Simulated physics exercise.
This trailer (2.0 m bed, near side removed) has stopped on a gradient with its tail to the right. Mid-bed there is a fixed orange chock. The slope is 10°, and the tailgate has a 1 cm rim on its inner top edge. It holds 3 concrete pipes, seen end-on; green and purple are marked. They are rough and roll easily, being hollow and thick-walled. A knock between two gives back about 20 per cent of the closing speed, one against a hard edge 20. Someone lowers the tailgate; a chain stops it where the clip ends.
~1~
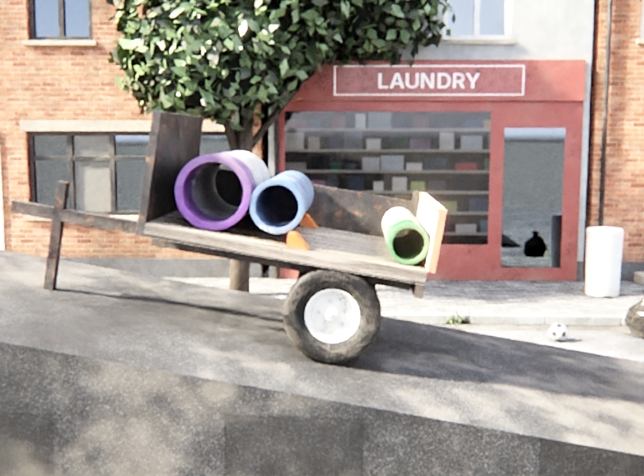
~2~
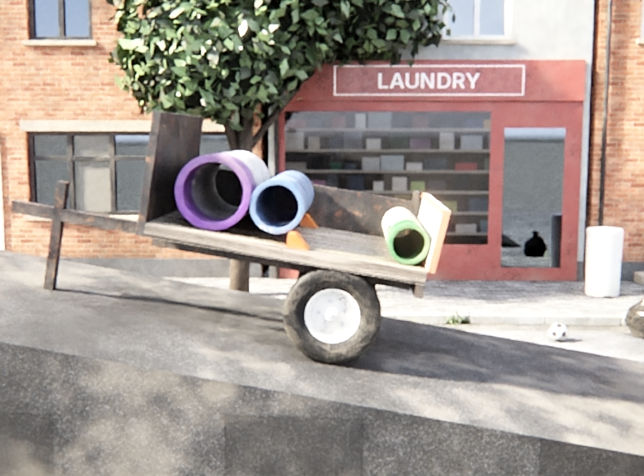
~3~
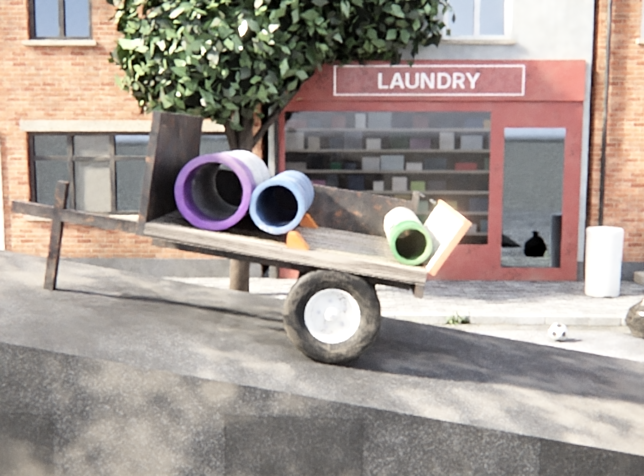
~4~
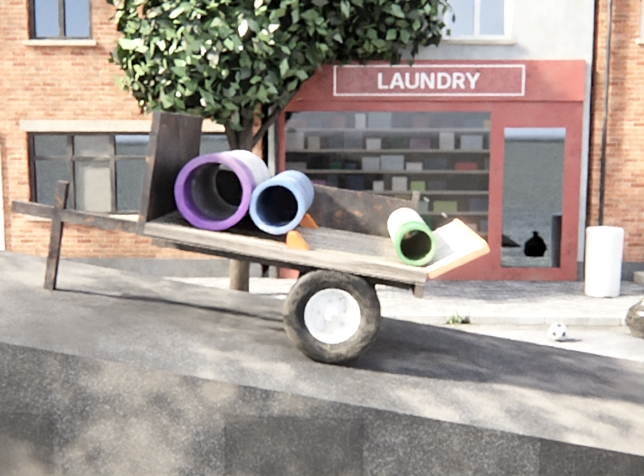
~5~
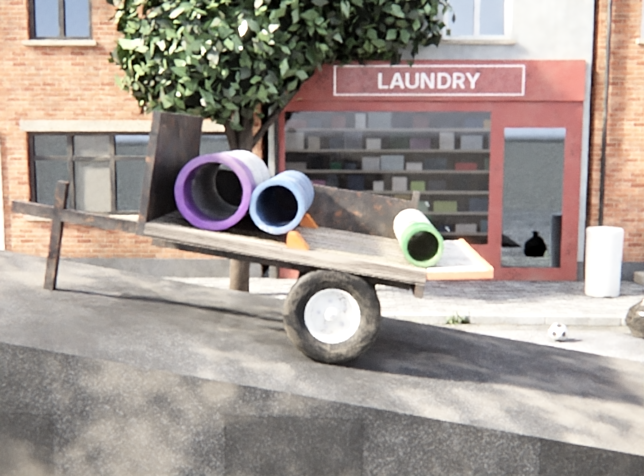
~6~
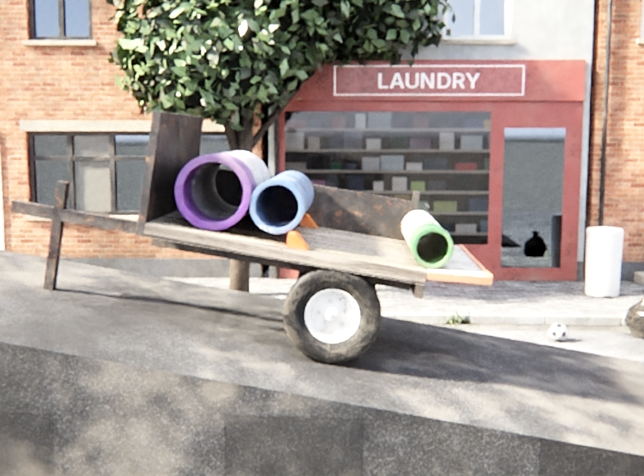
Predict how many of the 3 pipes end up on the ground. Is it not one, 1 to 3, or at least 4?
Out of 3: 1 to 3.
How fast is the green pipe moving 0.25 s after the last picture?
Roughly 0.6 m/s.
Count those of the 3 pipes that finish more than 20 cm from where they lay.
1 of them.
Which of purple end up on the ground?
Purple is held.
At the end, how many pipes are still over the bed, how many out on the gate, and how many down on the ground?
In that order: 2, 0, 1.
Then, 0.2 s after the last picture, green is on the gate, 15 cm past the hinge, rolling right; purple is on the bed, 165 cm short of the hinge; 0 out so far.
Then, 0.5 s after the last picture, green is on the gate, 30 cm past the hinge, rolling right; no change for purple; 0 out so far.
Then, 0.8 s after the last picture, green is on the gate, 45 cm past the hinge, rolling right; no change for purple; 0 out so far.
Then, 1.0 s after the last picture, green is dropping off the gate; no change for purple; 1 out so far.
At rest (2.7 s after the last picture), green is off the vehicle; purple is on the bed, 165 cm short of the hinge; 1 out so far.
